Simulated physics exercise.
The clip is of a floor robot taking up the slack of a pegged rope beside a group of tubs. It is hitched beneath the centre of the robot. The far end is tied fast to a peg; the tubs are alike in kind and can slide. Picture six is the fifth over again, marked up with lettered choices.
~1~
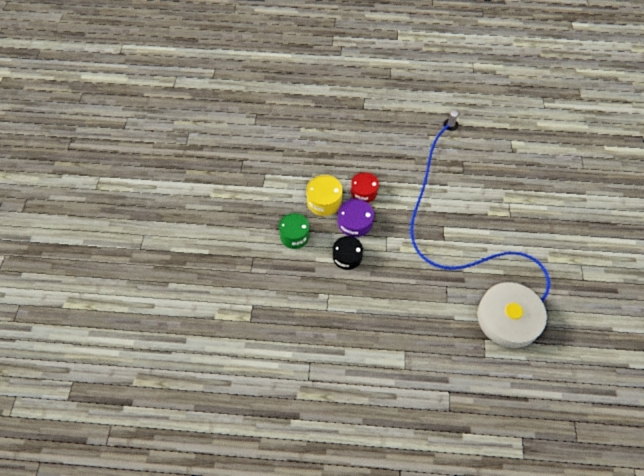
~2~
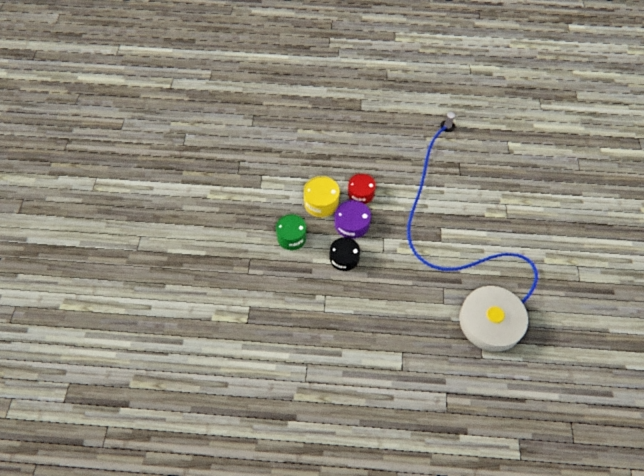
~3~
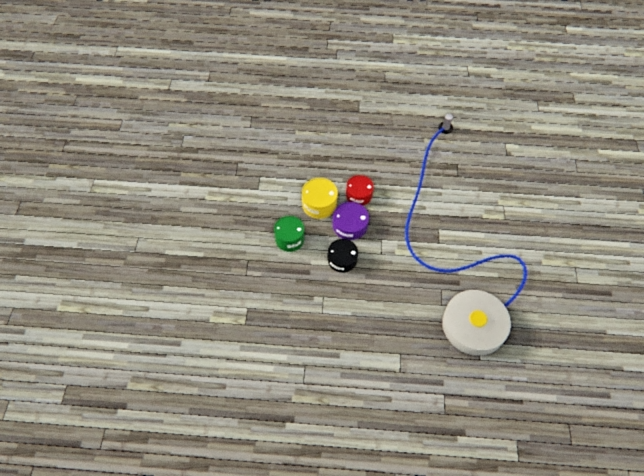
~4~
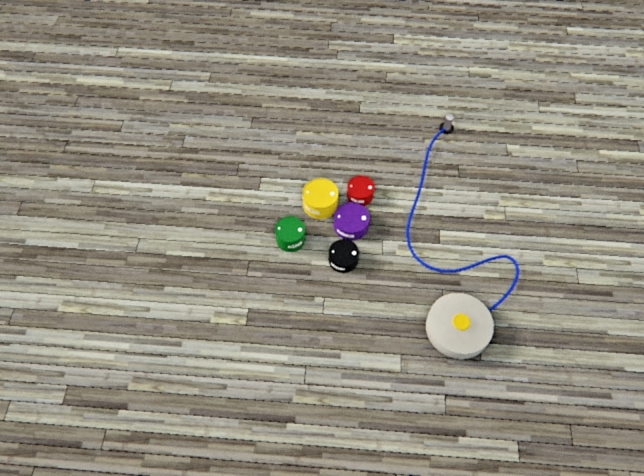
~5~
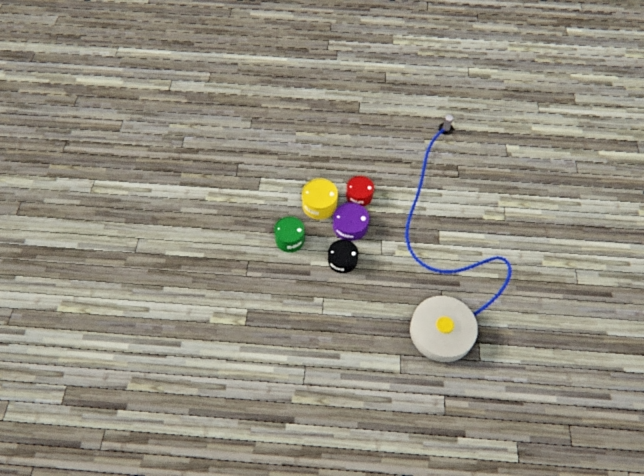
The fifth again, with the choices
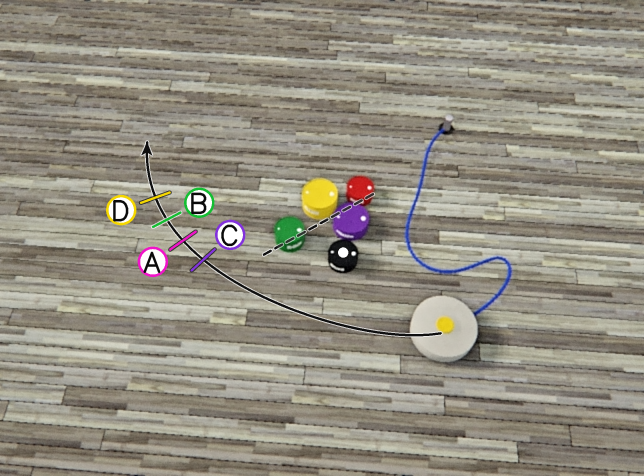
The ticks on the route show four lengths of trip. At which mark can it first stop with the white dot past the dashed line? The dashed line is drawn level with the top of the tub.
The earliest such stop is D.
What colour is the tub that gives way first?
The black tub.
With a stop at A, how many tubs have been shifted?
The count is none.
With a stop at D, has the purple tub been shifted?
Yes.
On the copy, A at (183, 241); B at (167, 220); C at (203, 260); D at (156, 198); the dashed line at (319, 224); the route from (441, 333) via (227, 277) to (147, 142); the white dot at (343, 253).
On D. First, robot (314, 313); black tub (343, 256).
Then, robot (207, 259); black tub (343, 256).
Finally, robot (153, 192); purple tub (345, 213); black tub (315, 223); yellow tub (317, 194); green tub (288, 213); the dot on the black tub is over the dashed line.
By contrast, A leaves the dotted tub short, at (343, 256); B leaves the dotted tub short, at (328, 242); C leaves the dotted tub short, at (343, 256).
